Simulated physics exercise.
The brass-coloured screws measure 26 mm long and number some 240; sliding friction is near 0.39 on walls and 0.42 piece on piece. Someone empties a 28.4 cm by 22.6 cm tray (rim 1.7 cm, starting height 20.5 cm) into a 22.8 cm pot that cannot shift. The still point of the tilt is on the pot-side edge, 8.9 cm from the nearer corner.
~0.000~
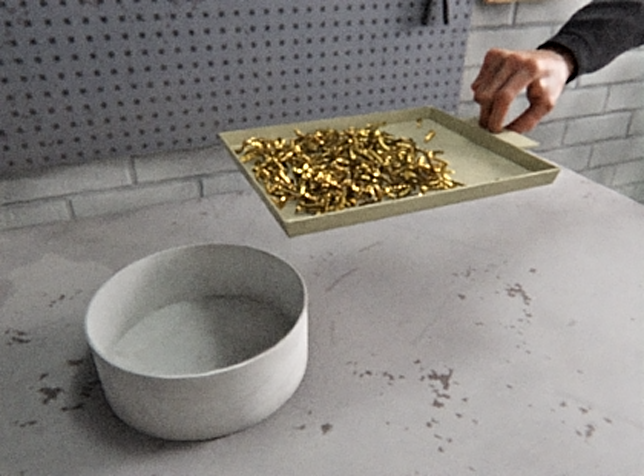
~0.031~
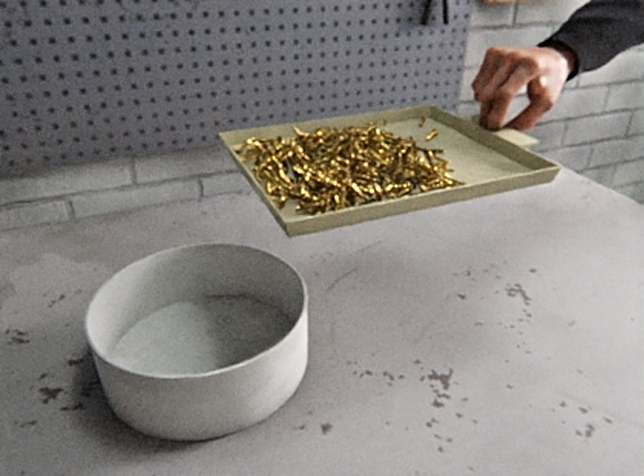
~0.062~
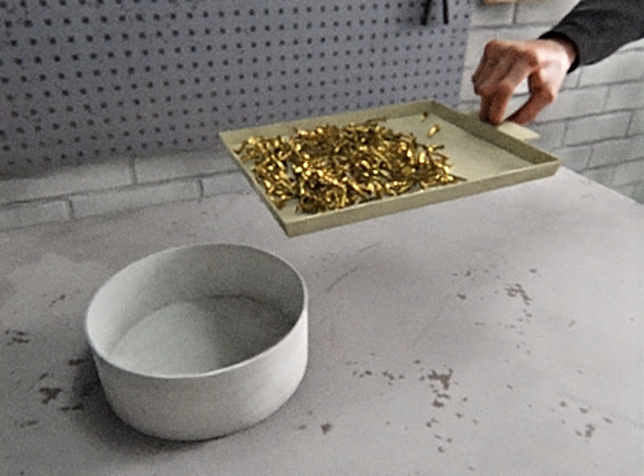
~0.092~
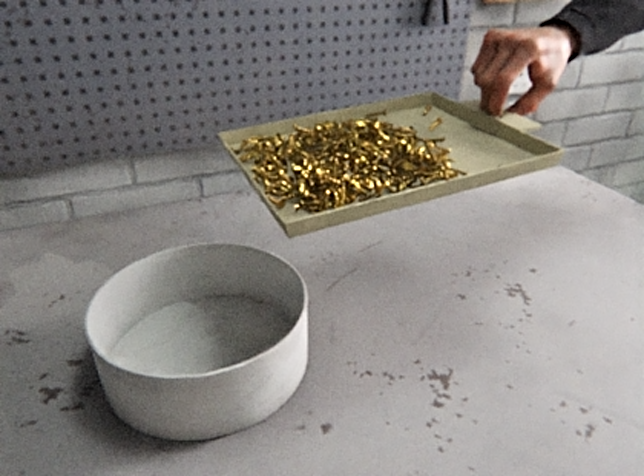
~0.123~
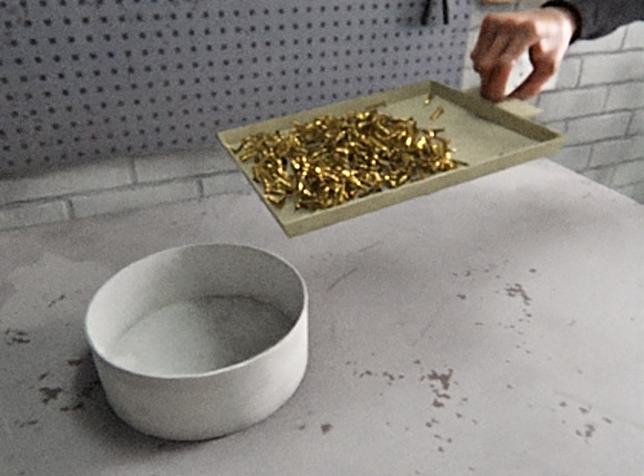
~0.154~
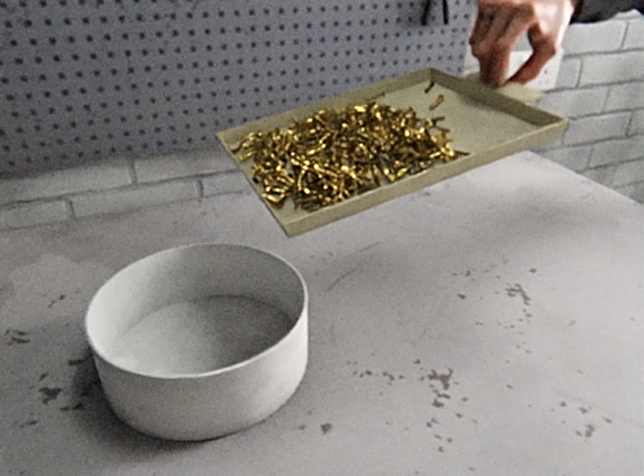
On a worn grey worktop, beside a round pale pot, a hand held a shallow tray of brass-coloured screws level above the surface, then lifted its right side, slanting it gently down to the left.
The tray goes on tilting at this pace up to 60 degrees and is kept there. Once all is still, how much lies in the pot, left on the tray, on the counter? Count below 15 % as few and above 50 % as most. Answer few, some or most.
Pot most, tray some, counter few.
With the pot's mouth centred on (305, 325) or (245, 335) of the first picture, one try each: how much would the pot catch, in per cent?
Some 30 and 50 per cent.
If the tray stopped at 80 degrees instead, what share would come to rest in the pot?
In that case some 90 per cent.
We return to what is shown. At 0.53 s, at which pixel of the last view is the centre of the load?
Near (271, 141).
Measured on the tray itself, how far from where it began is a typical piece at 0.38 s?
Some 1 cm.
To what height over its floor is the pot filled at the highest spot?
Some 1.5 cm.
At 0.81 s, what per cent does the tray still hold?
Some 45 per cent of the load.
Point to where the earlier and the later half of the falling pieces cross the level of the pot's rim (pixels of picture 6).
First near (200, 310), later near (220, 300).
After 0.38 s, tilt 36 degrees; the tray holds 100 %, the pot 0 %.
Then, at 0.53 s, tilt 52 degrees; the tray holds 100 %, the pot 0 %.
Then, at 0.81 s, tilt 60 degrees; the tray holds 45 %, the pot 20 %.
At rest (2.0 s), pot 65 %, tray 30 %, counter 5 %.
